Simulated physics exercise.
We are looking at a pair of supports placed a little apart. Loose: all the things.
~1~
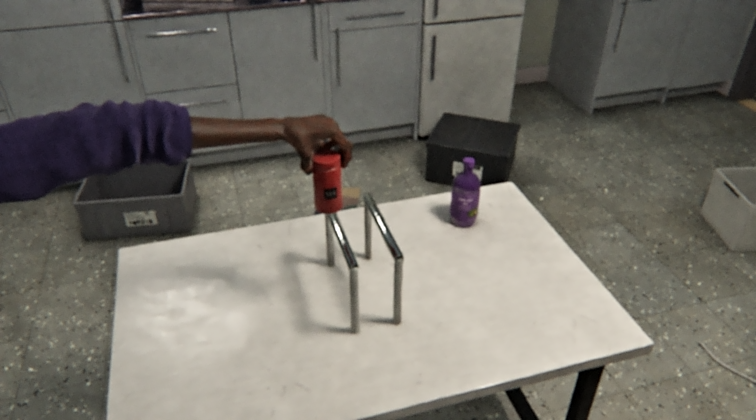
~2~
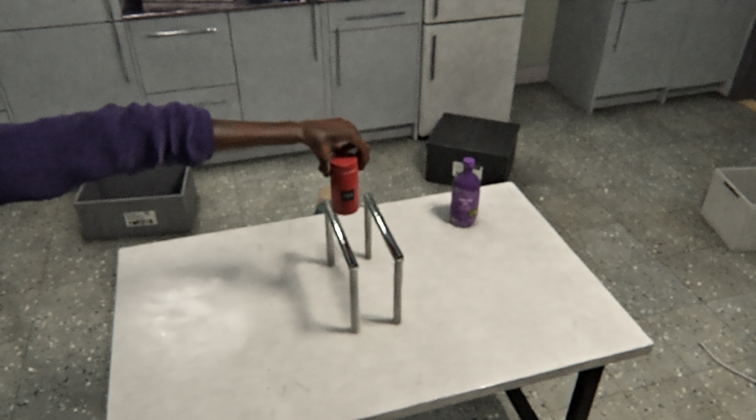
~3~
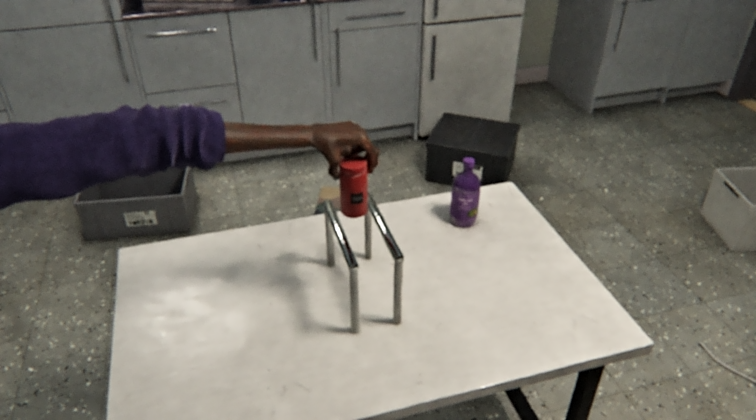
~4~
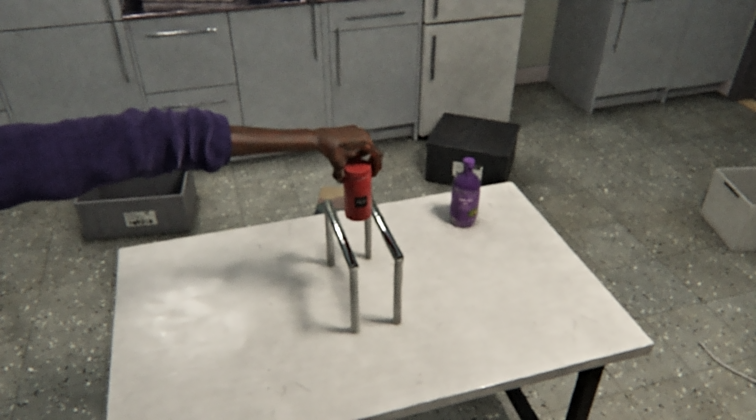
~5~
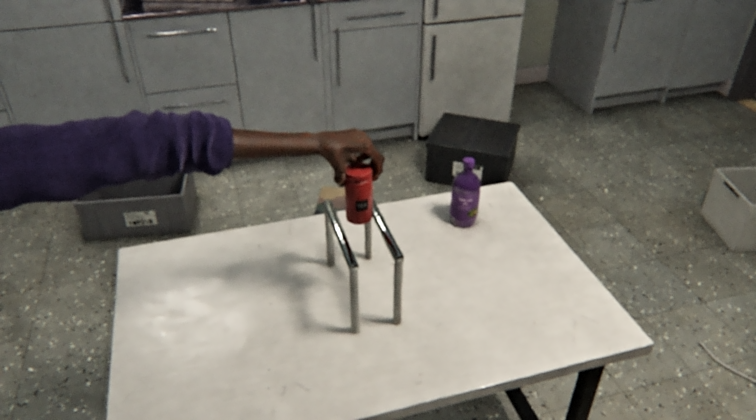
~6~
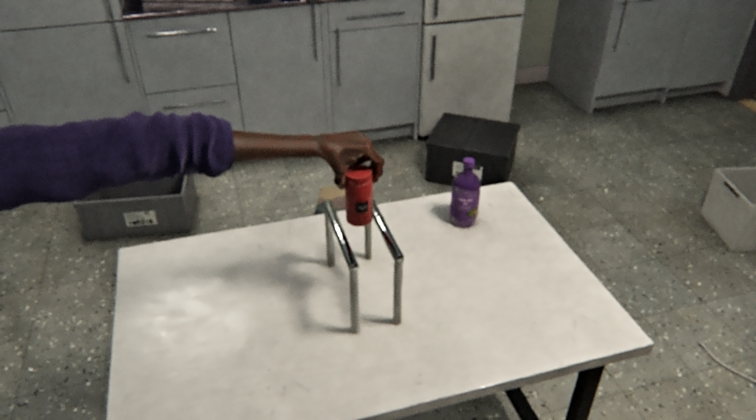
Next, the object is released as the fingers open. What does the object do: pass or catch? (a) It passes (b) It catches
Answer: A.
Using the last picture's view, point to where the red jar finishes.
At about (360, 273).
Then, 0.20 s later than the last frame, red jar moved about its own width near (359, 213).
Then, 0.30 s later than the last frame, red jar moved well along near (360, 263).
When it is over, moved from the start, red jar; purple bottle as before. End places, in pixels of the last picture, red jar near (360, 273). The jar drops through.
